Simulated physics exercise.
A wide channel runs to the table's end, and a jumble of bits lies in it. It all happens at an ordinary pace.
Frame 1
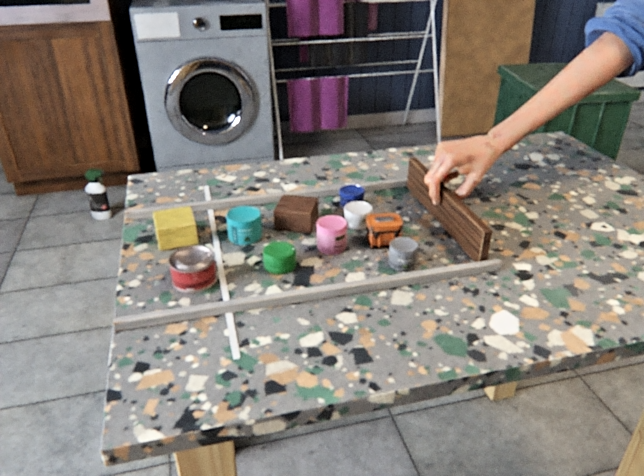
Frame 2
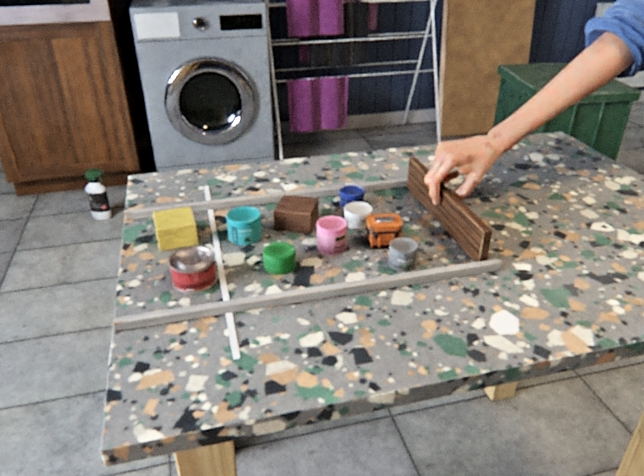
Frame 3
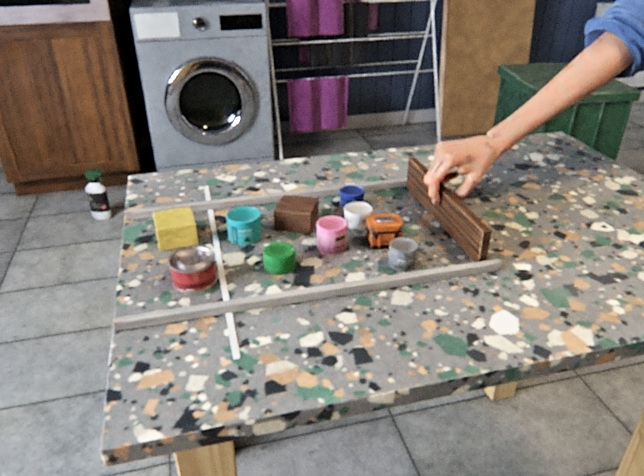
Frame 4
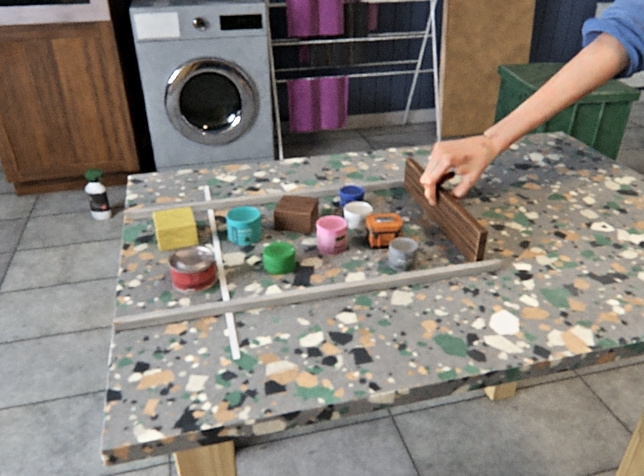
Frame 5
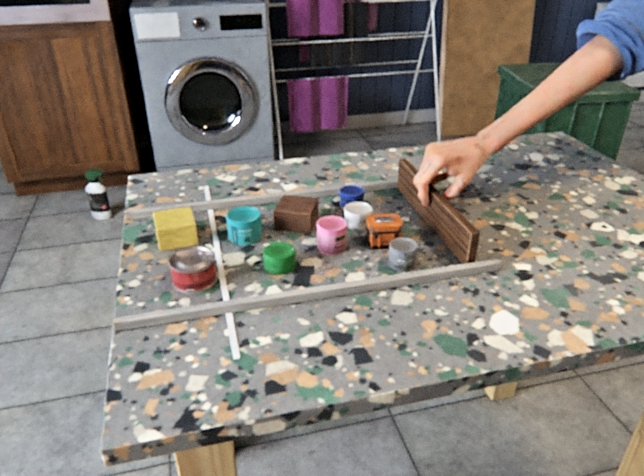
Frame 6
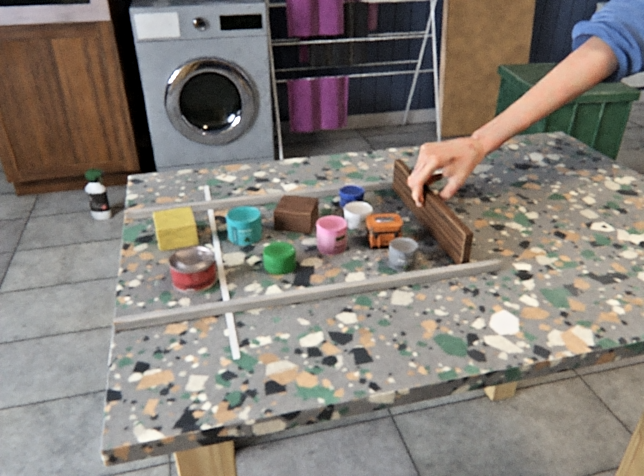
In a tiled room with a grey washing machine and a drying rack behind, a speckled terrazzo table is seen from slightly above by a still camera. Between two pale strips sit a yellow block, red tin, turquoise tub, green lid, brown piece, pink, white, blue and grey pots and an orange case, with white tape crossing at left. A hand from the right slides an upright dark wooden board slightly left, touching nothing else.
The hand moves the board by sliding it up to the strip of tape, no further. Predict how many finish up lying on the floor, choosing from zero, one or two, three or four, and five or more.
My prediction is zero.
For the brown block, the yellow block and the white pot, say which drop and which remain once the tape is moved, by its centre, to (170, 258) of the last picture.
Brown block stays put, yellow block goes off, white pot stays put.
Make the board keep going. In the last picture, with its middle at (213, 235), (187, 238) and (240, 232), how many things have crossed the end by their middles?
The numbers past the end are 0, 2 and 0.
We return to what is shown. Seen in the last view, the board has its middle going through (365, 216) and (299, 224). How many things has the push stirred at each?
I count 5 first and 8 after.
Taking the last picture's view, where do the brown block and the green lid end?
You'll find the brown block at roughly (187, 224) and the green lid at roughly (181, 282).
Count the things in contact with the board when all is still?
It is in contact with 5.
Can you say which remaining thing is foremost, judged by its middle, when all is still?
It's the yellow block.
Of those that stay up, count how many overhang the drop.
It's 1.
Early on, none off yet; yellow block at rest near (176, 228); red tin at rest near (193, 270); turquoise tub at rest near (244, 226).
Finally, the number that fall off is zero.
